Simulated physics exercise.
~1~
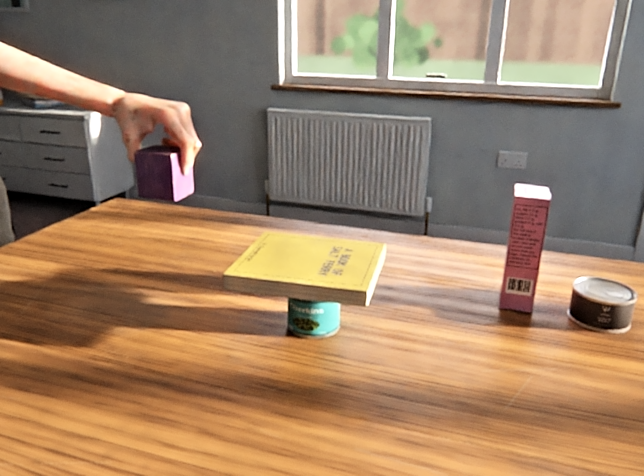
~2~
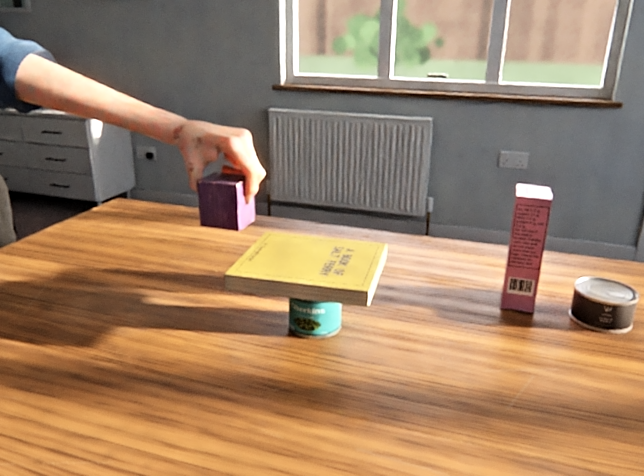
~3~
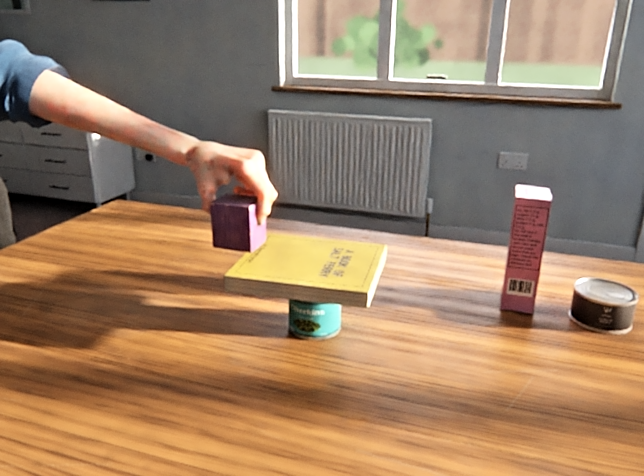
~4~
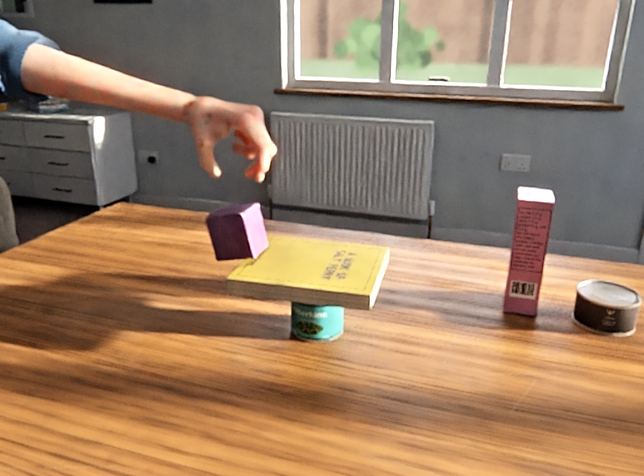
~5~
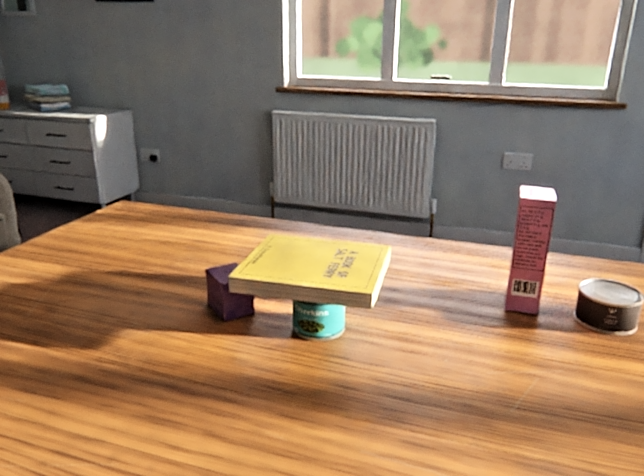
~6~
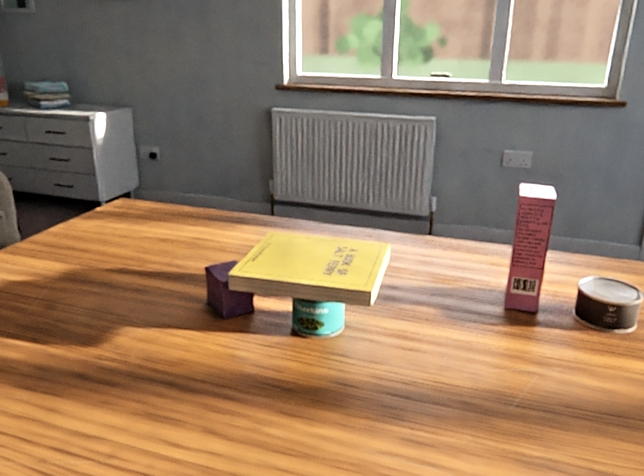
A hand reaches in from the left over a wooden table, holding a purple block, in a grey room with a radiator and window behind, seen from slightly above by a gently swaying camera. A yellow book lies balanced on a small turquoise pot near the centre, while a tall pink carton and a low black tub stand to the right. The hand carries the block right and lowers it to the book's left edge. It lets go and draws back, and the block tips and drops off the edge. The block ends lying on the table beside the pot, with the book still balanced.
